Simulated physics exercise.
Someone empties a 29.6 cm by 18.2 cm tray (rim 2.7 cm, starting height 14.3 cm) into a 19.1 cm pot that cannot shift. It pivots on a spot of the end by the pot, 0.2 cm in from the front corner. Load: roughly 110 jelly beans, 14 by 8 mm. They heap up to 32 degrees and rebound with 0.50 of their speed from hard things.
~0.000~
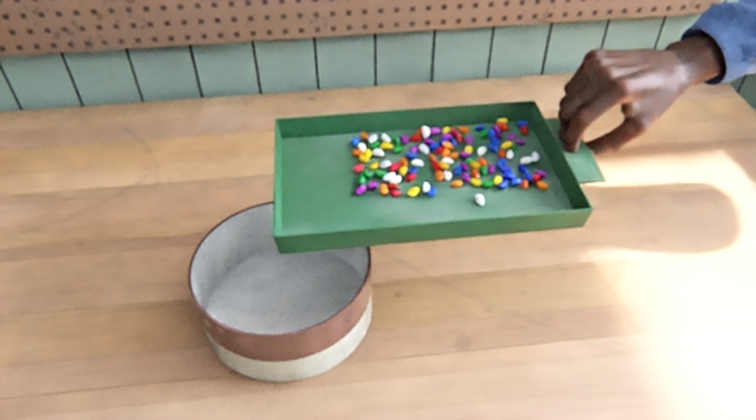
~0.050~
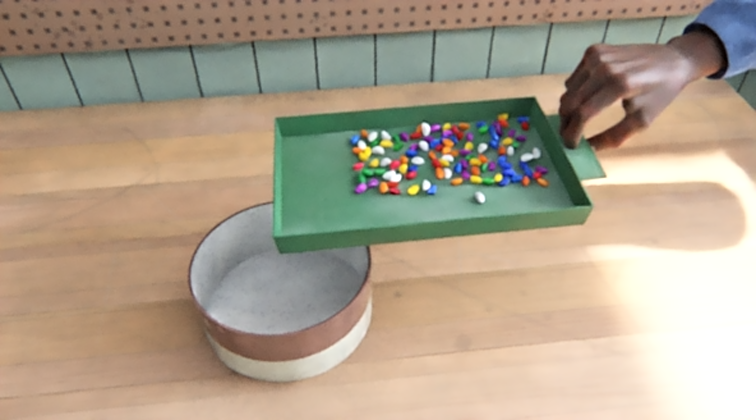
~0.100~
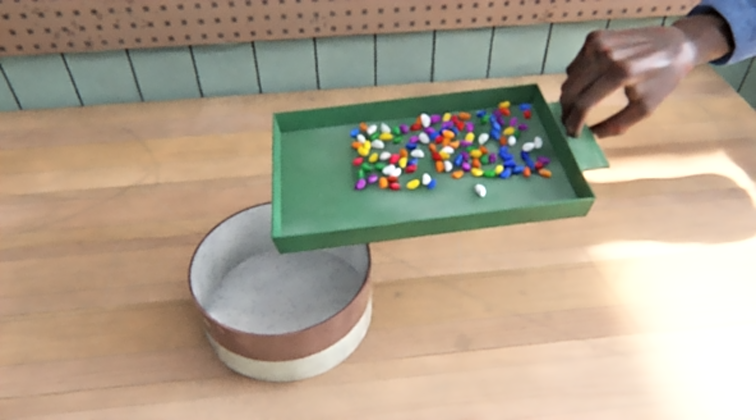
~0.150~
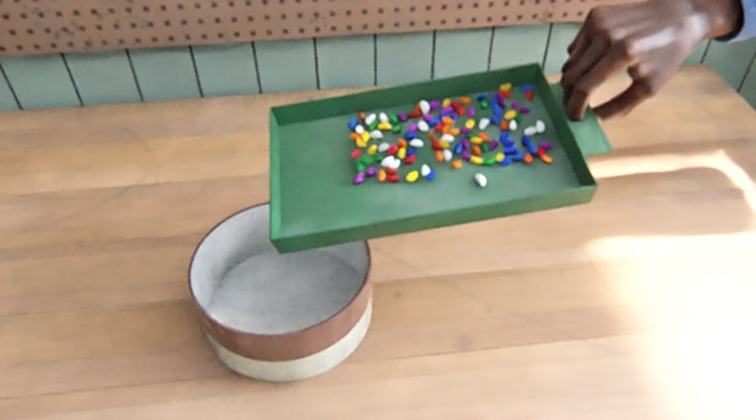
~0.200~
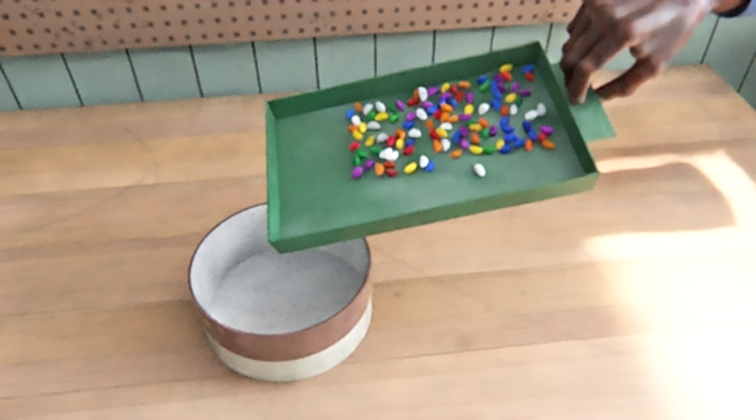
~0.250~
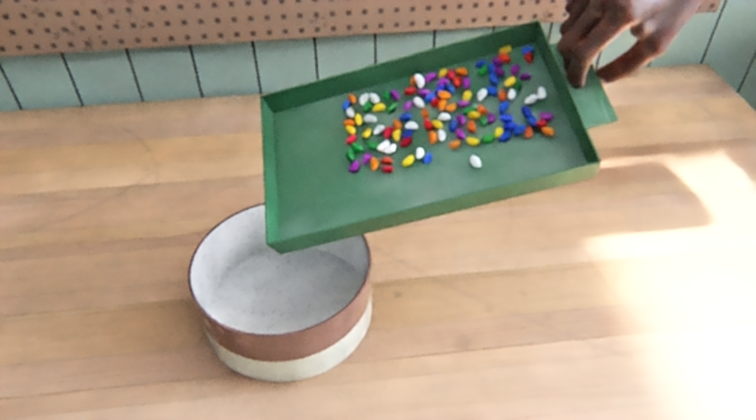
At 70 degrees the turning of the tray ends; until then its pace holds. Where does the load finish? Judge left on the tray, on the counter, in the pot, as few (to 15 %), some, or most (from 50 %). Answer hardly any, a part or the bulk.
Tray: A part, counter: A part, pot: A part.
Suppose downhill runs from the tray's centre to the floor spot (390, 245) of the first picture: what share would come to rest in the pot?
About 5 per cent.
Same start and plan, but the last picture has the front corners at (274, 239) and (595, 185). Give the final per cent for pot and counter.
Pot 5, counter 5.
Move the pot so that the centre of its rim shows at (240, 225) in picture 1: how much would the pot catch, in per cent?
Some 0 per cent.
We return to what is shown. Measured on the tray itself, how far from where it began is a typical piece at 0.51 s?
Roughly 5 cm.
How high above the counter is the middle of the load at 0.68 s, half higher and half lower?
Roughly 20 cm.
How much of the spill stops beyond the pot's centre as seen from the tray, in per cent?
Roughly 100 per cent.
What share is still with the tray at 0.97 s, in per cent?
Roughly 40 per cent.
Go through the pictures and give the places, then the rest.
The first frame shows tray tilt 0 degrees, front corners at (277, 234) and (589, 207); middle of the pieces at (447, 161); pot at (281, 261).
The second frame shows tray tilt 1 degrees, front corners at (277, 234) and (590, 204); middle of the pieces at (447, 158).
The third frame shows tray tilt 4 degrees, front corners at (275, 235) and (592, 196), lowest corner left front; middle of the pieces at (448, 150).
The fourth frame shows tray tilt 9 degrees, front corners at (274, 237) and (594, 184), lowest corner left front; middle of the pieces at (447, 138).
The fifth frame shows tray tilt 14 degrees, front corners at (272, 238) and (596, 171), lowest corner left front; middle of the pieces at (446, 127).
The sixth frame shows tray tilt 19 degrees, front corners at (270, 240) and (596, 160), lowest corner left front; middle of the pieces at (444, 117); pot at (281, 261). Its pace works out near 100 degrees a second.
After 0.51 s, tilt 45 degrees; the tray holds 100 %, the pot 0 %.
After 0.68 s, tilt 62 degrees; the tray holds 100 %, the pot 0 %.
After 0.97 s, tilt 70 degrees; the tray holds 40 %, the pot 20 %.
In the end, at 2.5 s, tray 35 %, counter 35 %, pot 30 %.
